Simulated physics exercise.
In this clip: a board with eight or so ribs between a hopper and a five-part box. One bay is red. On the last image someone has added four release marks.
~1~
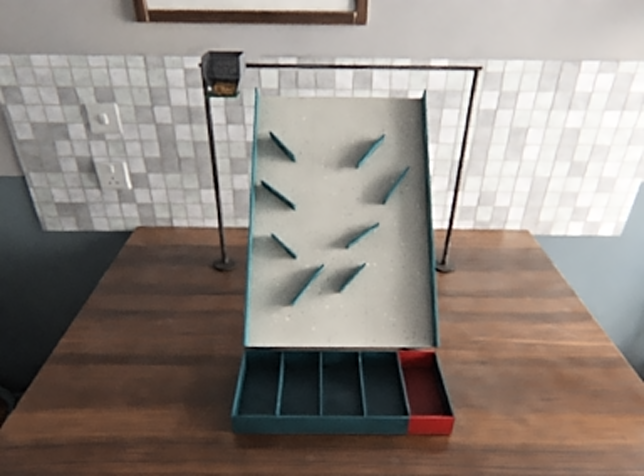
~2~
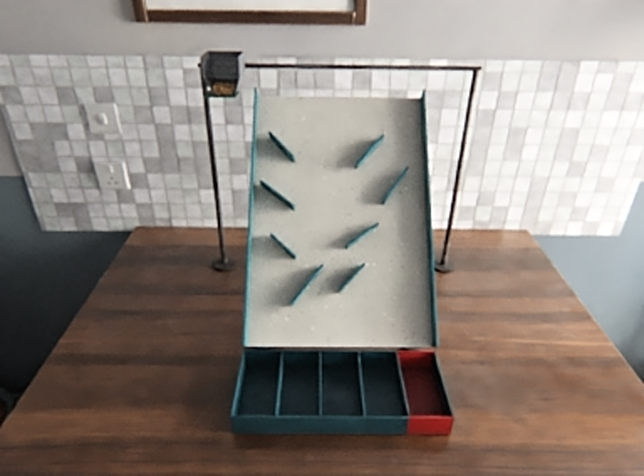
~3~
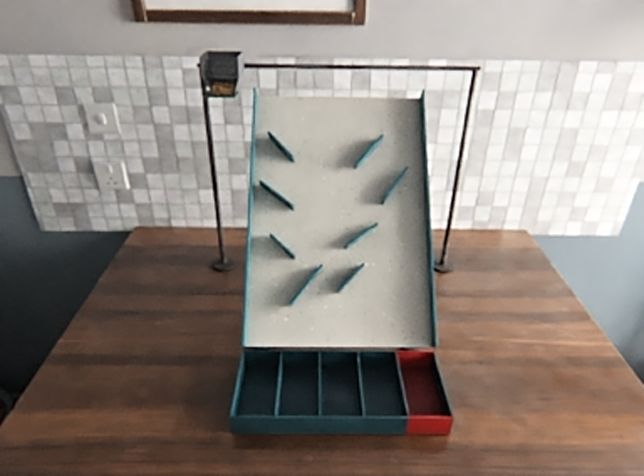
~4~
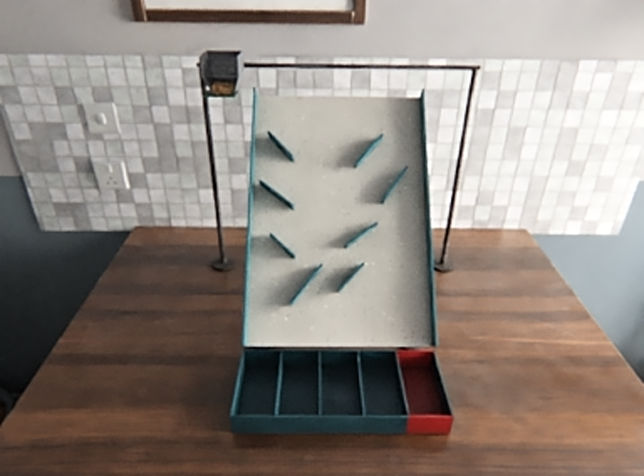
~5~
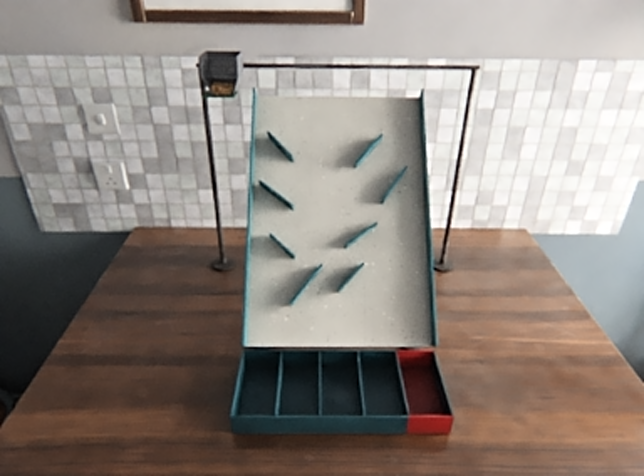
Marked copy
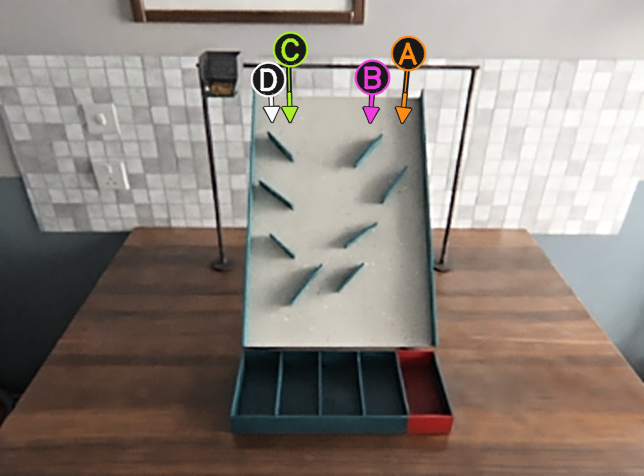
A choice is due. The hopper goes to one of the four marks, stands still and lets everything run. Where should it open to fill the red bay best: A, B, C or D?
A works best here.
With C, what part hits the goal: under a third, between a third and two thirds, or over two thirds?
Mark C gives under a third.
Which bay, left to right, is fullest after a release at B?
It is the first one.
On the marked copy, mark A meets the board at (402, 117); mark B meets the board at (370, 117); mark C meets the board at (289, 116); mark D meets the board at (272, 116).
For mark A, close to a third in the red bay, close to a third in other bays, close to a third outside the box.
For mark B, only a few in the red bay, the bulk in other bays, close to a quarter outside the box.
For mark C, none at all in the red bay, the bulk in other bays, close to a quarter outside the box.
For mark D, none at all in the red bay, close to two thirds in other bays, close to a quarter outside the box.
